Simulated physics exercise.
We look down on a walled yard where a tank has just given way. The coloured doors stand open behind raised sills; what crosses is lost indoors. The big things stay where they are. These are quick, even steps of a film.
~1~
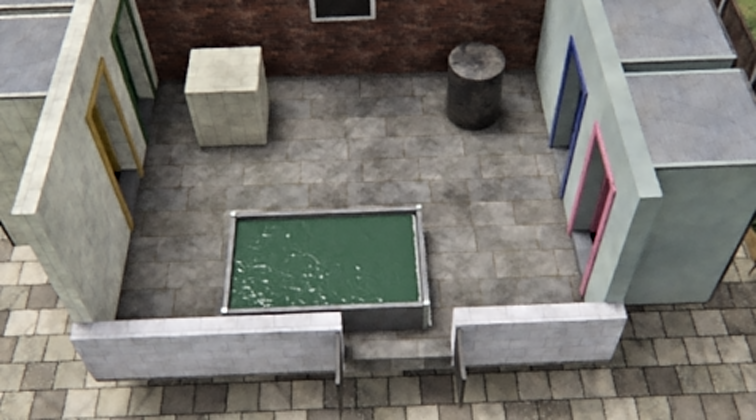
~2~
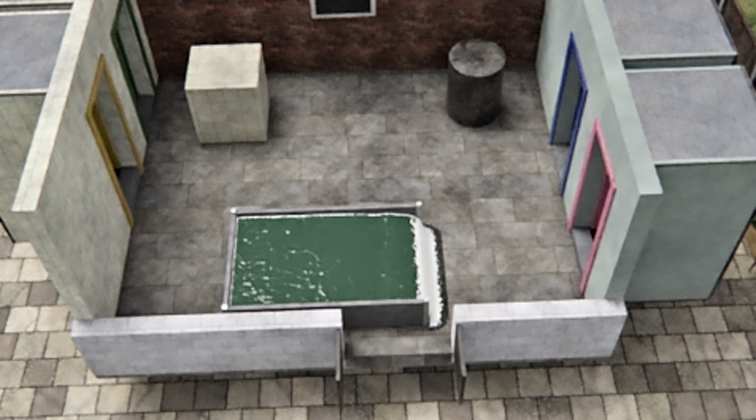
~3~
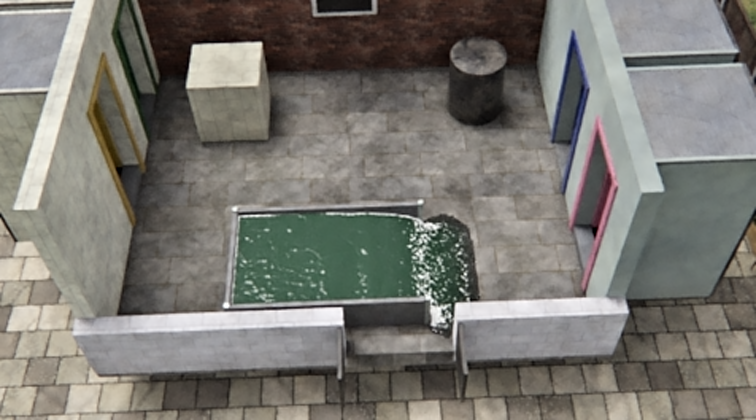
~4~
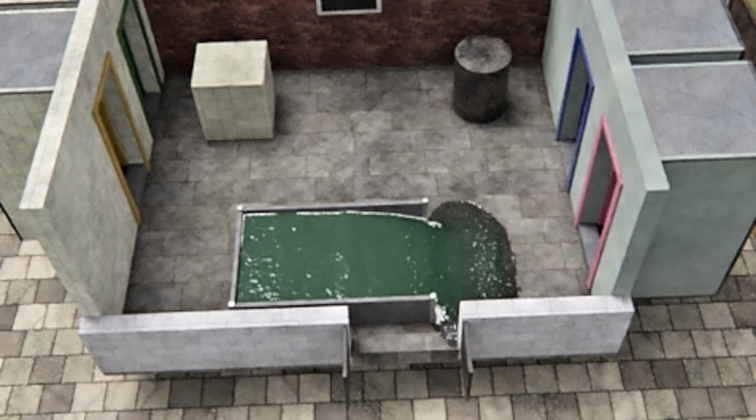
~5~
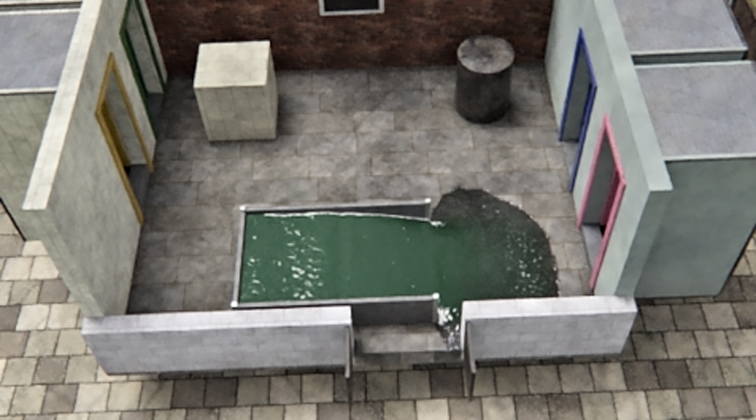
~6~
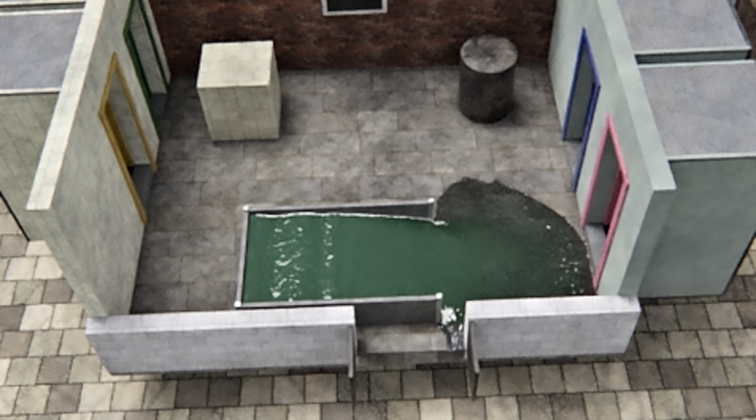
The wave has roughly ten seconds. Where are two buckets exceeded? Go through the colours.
One by one: The yellow door holds within the limit; the blue door floods; the green door holds within the limit; the pink door floods.
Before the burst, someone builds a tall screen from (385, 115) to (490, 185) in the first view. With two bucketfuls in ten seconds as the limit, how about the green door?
In short: Green stays under.
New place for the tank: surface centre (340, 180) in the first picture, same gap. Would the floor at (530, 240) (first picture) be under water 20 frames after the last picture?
At that place: Covered.
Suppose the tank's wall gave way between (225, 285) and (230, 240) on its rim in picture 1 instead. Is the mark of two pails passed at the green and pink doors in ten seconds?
Then: The green one goes over, the pink one keeps below it.
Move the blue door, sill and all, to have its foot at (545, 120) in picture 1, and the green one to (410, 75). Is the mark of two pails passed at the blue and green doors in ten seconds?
My reading: Blue door takes more, green door lets less in.
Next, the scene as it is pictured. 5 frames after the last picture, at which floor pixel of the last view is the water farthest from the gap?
Near (560, 171).
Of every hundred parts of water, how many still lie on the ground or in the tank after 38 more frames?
Close to 84 %.
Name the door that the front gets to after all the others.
That is the door marked yellow.
A moment on, water covers 20 % of the floor; the yellow door not reached, the blue door wet at the sill, nothing in, the green door not reached, the pink door under two buckets in.
Next, water covers 25 % of the floor; the yellow door not reached, the blue door under two buckets in, the green door not reached, the pink door over two buckets in.
Then, water covers 30 % of the floor; the yellow door not reached, the blue door over two buckets in, the green door not reached, the pink door far over two buckets in.
Later, water covers 60 % of the floor; the yellow door not reached, the blue door over two buckets in, the green door not reached, the pink door far over two buckets in.
In the end, water covers 90 % of the floor; the yellow door wet at the sill, nothing in, the blue door over two buckets in, the green door under two buckets in, the pink door far over two buckets in.
